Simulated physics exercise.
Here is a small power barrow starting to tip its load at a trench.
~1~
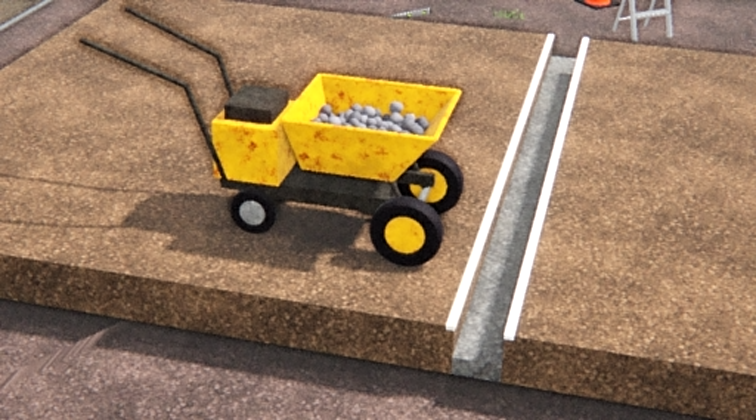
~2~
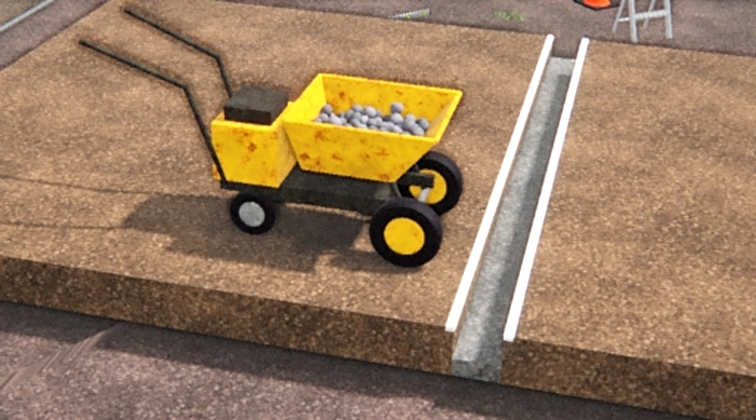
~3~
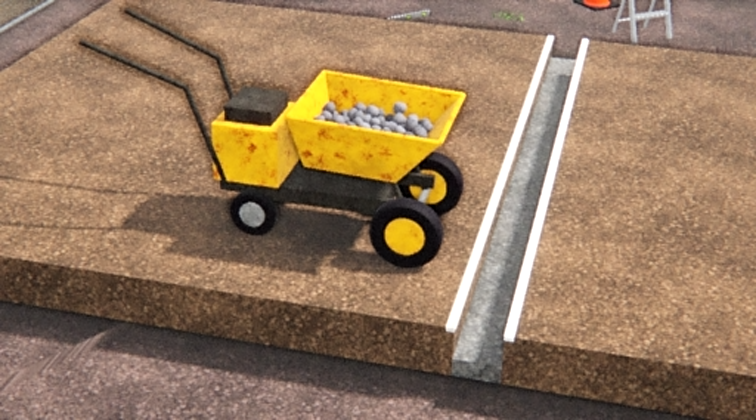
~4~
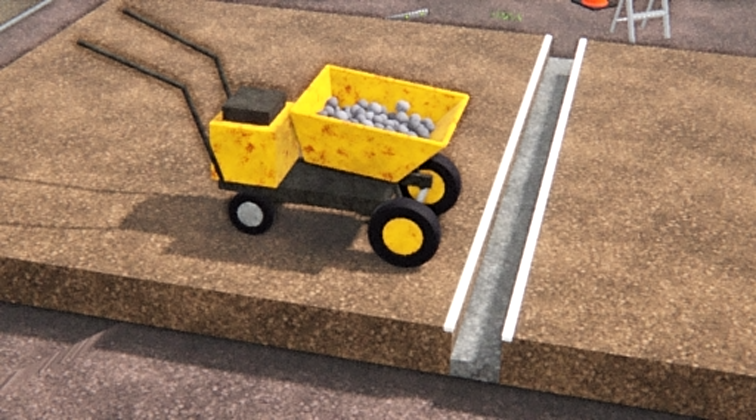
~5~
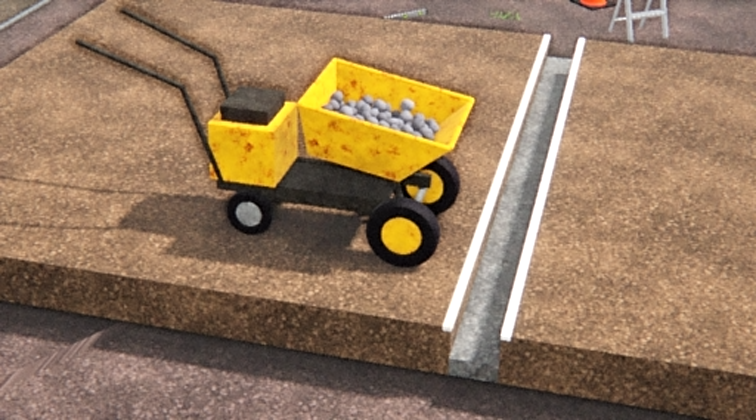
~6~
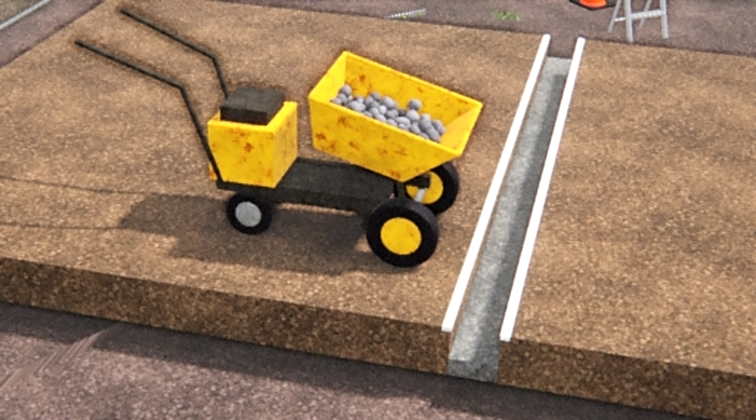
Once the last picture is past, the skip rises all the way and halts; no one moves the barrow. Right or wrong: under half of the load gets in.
Right.
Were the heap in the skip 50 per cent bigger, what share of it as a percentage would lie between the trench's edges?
10 per cent or thereabouts.
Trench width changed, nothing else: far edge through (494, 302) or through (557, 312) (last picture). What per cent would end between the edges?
Roughly 0 per cent, and 80 per cent.
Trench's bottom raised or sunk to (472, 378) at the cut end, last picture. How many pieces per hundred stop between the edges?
About 10 per cent.
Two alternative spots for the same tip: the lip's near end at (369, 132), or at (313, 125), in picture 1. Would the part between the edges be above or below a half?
At the earlier place the greater portion ends between the edges, at the later place the lesser portion.
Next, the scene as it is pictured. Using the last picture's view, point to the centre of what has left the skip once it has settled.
(571, 257).
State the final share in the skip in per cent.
Close to 0 percent.
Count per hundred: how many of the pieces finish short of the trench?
I'd estimate about 0 per cent of the load.
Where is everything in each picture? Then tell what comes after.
Lip of the skip (435, 140), level; top of the load (360, 131), round cobbles; first edge of the trench (461, 296); far edge (517, 304), the trench under half as wide as the skip, and about half as deep as wide, in the first picture.
Lip of the skip (435, 142), level; top of the load (360, 131), in the second picture.
Lip of the skip (439, 143), tipped barely; top of the load (350, 129), in the third picture.
Lip of the skip (443, 146), tipped a little; top of the load (353, 126), in the fourth picture.
Lip of the skip (450, 149), tipped a little; top of the load (346, 114), in the fifth picture.
Lip of the skip (458, 154), tipped clearly; top of the load (354, 110); first edge of the trench (457, 297); far edge (513, 305), in the sixth picture.
Just after the last frame, skip tipped steeply; every one in the skip.
A moment on, skip tipped right over; the larger part in the skip; just a few in or heaped over the trench; roughly a quarter beyond it; just a few falling.
Further on, skip tipped right over; just a few in the skip; just a few in or heaped over the trench; almost all beyond it.
When it is over, skip tipped right over; just a few in the skip; about a tenth in or heaped over the trench; almost all beyond it.
